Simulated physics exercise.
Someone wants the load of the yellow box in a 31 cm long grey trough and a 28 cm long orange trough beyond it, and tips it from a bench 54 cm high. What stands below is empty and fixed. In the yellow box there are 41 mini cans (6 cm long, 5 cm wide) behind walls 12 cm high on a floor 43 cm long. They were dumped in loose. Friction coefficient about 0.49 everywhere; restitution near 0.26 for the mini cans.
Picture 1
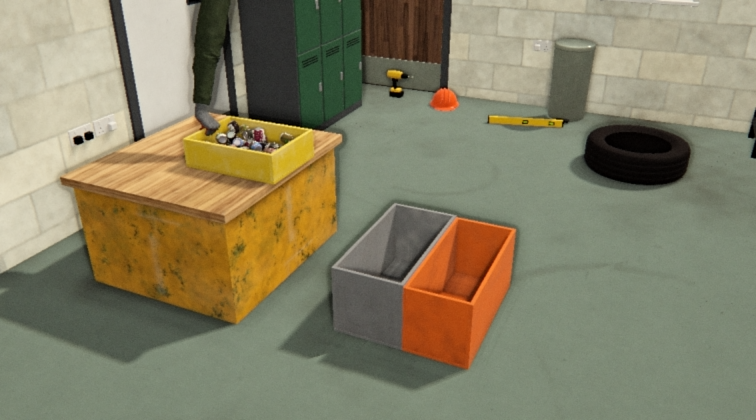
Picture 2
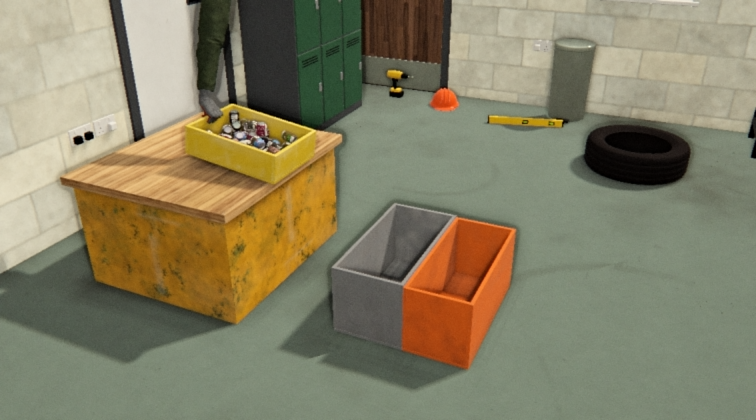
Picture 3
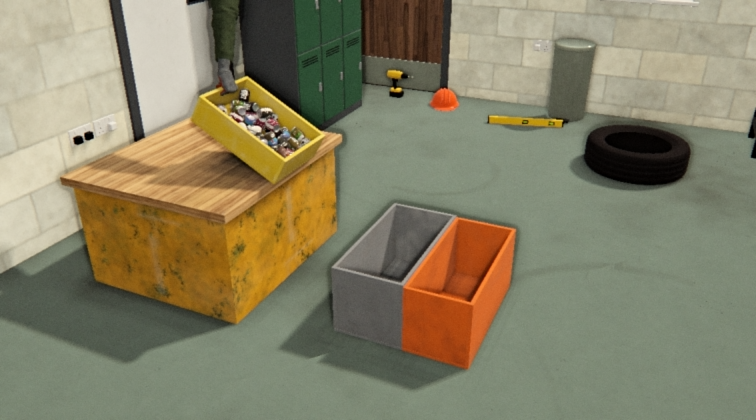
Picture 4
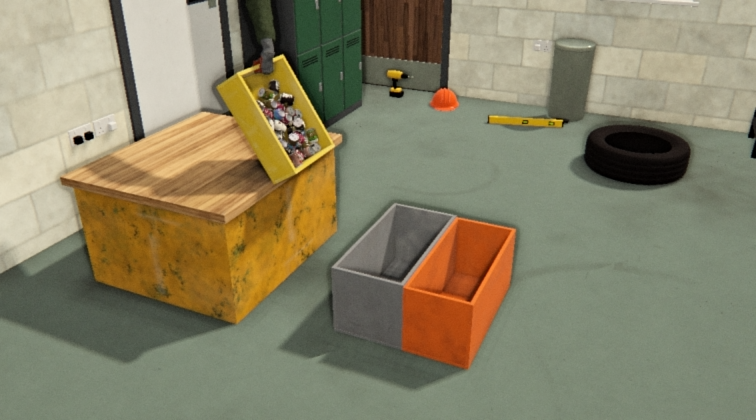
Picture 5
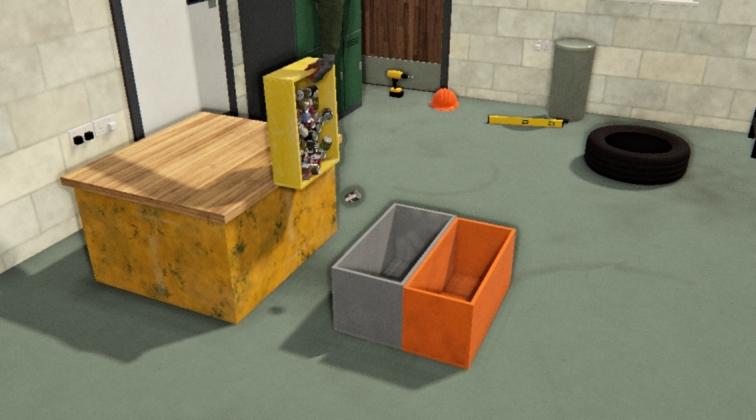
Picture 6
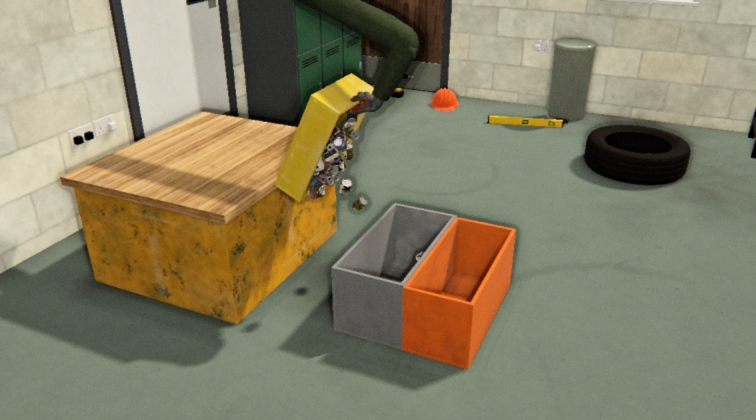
To begin with, a gloved hand holds a yellow box of small cans on a wooden-topped bench, near grey and orange troughs on the floor. The arm raises the box's far end, tilting it steeply rightward until it passes upright, and several cans drop out towards the troughs.
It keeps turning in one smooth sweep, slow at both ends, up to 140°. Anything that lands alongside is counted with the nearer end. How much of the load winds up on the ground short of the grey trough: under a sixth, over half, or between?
Expect more than half of the load on the ground short of the grey trough.
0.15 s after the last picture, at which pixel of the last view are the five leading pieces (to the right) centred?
Near (387, 242).
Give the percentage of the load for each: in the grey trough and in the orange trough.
About 25 and 0 per cent.
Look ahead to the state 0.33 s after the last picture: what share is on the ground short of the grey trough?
About 30 per cent.
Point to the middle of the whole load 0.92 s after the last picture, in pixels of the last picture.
Around (349, 283).
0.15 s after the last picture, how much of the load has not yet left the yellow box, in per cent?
Some 35 per cent.
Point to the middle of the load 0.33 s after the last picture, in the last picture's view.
At about (352, 263).
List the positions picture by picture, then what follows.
In the first frame (places track the rim corner closest to us here), yellow box (270, 154); orange trough (470, 303); tipped 0°; all still inside.
In the second frame, yellow box (274, 155); tipped 8°.
In the third frame, yellow box (284, 159); tipped 29°.
In the fourth frame, yellow box (295, 170); tipped 58°.
In the fifth frame, yellow box (302, 186); tipped 89°; 1 out, the lowest can at (353, 197).
In the sixth frame, yellow box (301, 199); orange trough (470, 303); tipped 116°; 8 out.
Then, 0.15 s after the last picture, tilt 127°; 14 still in the yellow box, 2 in the grey trough, 2 on the ground short of the grey trough and 23 in the air.
Then, 0.33 s after the last picture, tilt 137°; 1 still in the yellow box, 10 in the grey trough, 12 on the ground short of the grey trough and 18 in the air.
Then, 0.59 s after the last picture, tilt 140°; 10 in the grey trough, 30 on the ground short of the grey trough and 1 in the air.
Final count (0.92 s after the last picture), 10 in the grey trough and 31 on the ground short of the grey trough. Asked share, 31 of 41, 76 per cent.
